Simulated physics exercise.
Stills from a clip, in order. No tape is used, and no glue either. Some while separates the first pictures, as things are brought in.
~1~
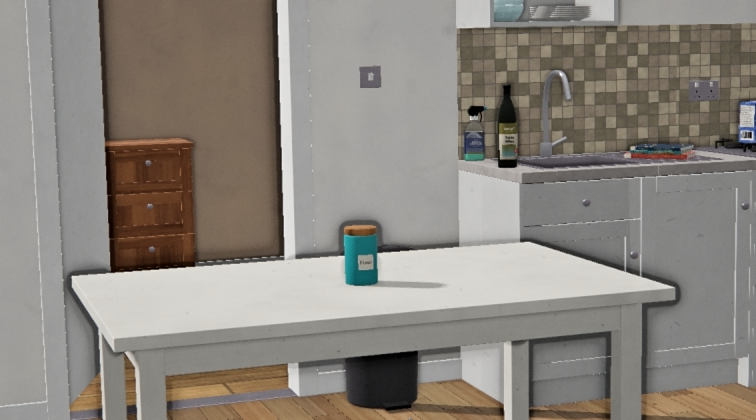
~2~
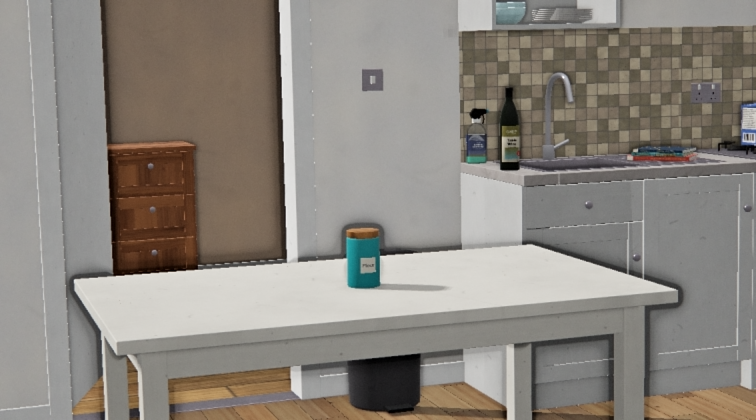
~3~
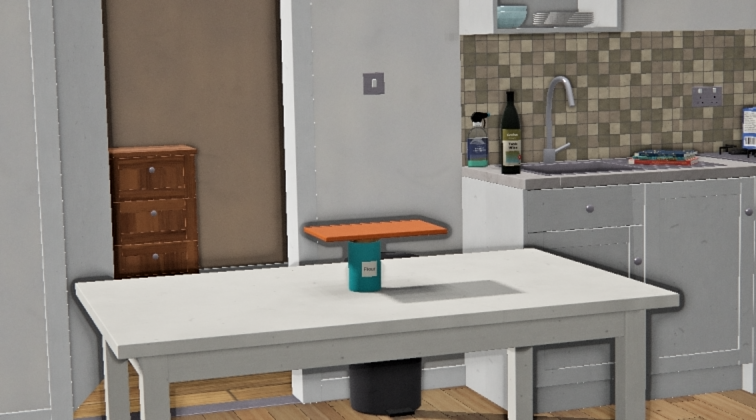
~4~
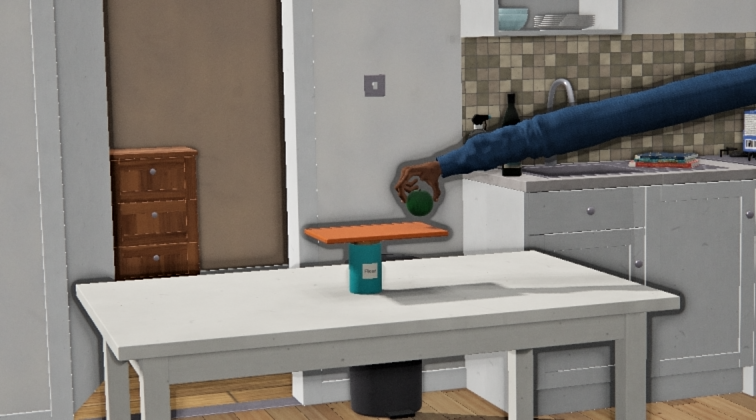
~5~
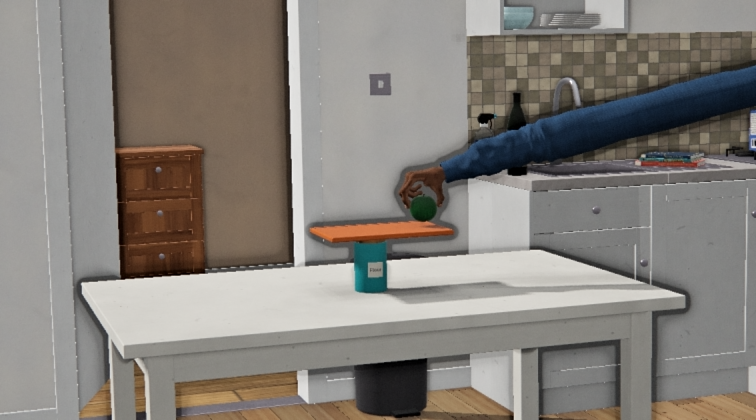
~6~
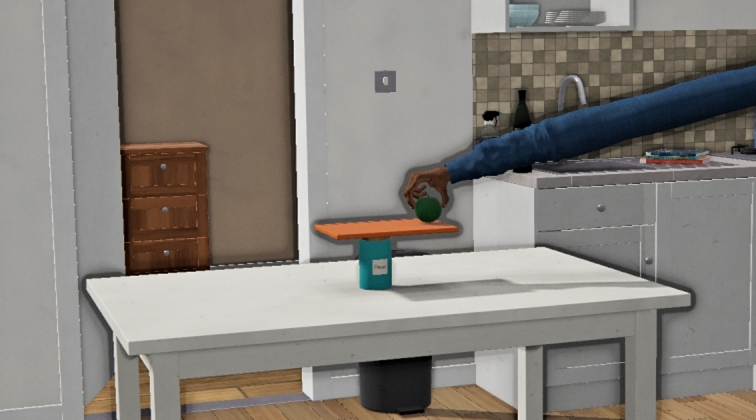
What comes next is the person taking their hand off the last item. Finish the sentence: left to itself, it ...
... drops.
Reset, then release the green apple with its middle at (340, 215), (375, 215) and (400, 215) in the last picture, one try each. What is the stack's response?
Try one - upright; try two - upright; try three - toppled.
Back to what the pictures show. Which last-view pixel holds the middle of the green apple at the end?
Near (439, 269).
Then, 0.30 s past the last view, green apple now fallen; orange lid rocked 50° from its first pose.
Then, 0.40 s past the last view, orange lid rocked 70° from its first pose.
Then, 1.10 s past the last view, orange lid rocked 60° from its first pose.
Finally, fallen, green apple; down or leaning hard in the stack, orange lid; turquoise jar still in place. Final places as the last picture's camera would see them, green apple near (439, 269). The stack loses its balance.
